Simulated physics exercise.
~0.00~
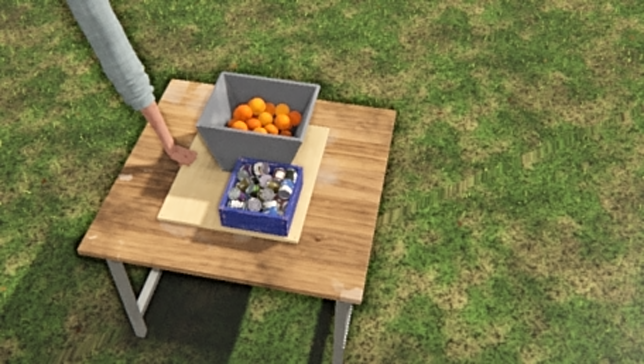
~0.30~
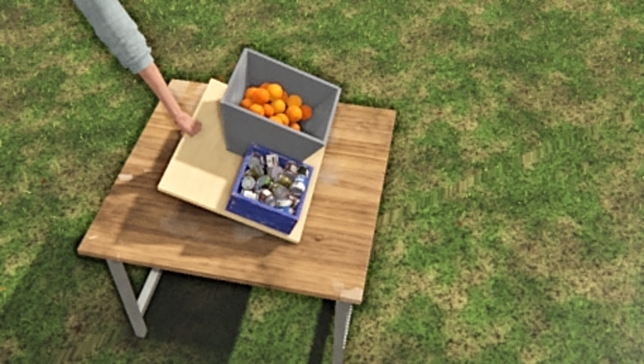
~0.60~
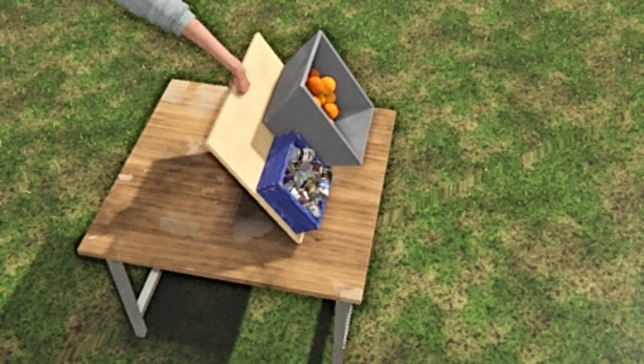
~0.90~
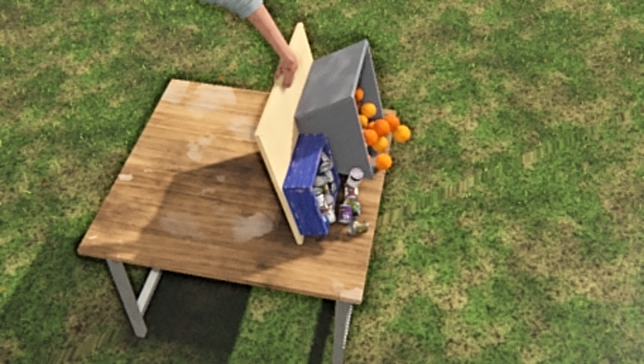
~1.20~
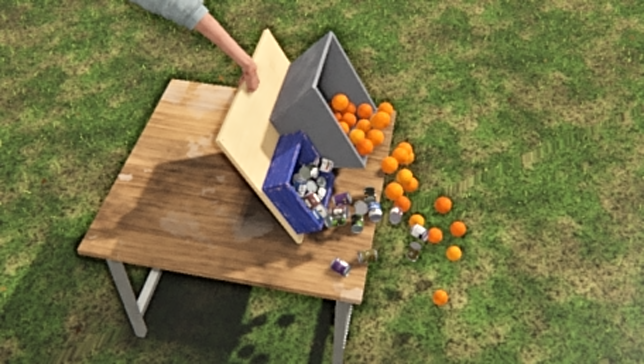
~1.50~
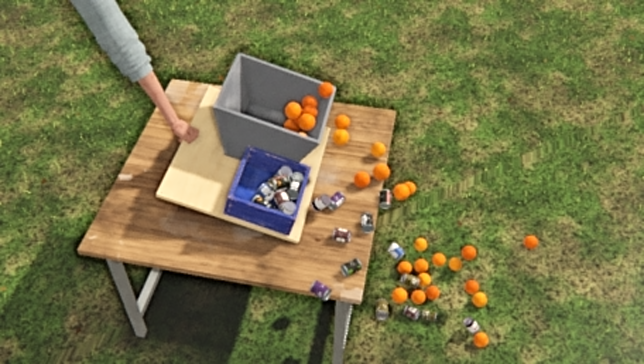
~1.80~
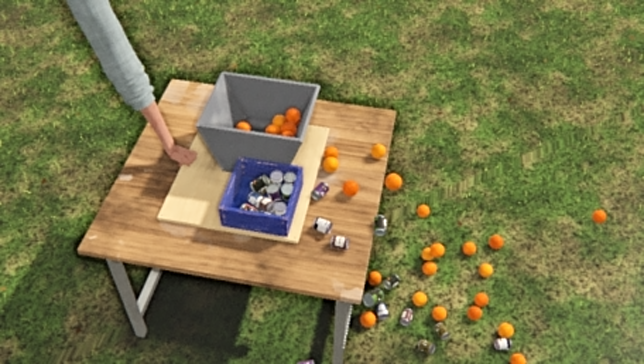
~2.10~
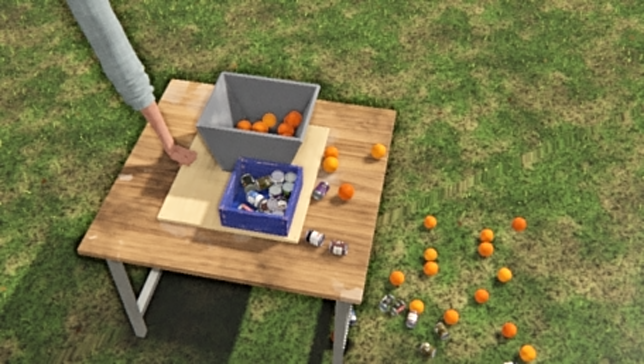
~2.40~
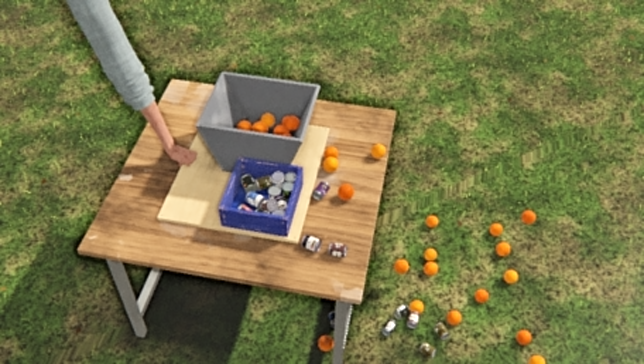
Oranges and small tins tumbled onto the table and grass as a hand tipped a board holding a grey basket and a blue one steeply to the right, then lowered it flat, leaving some of each still inside and the rest scattered.
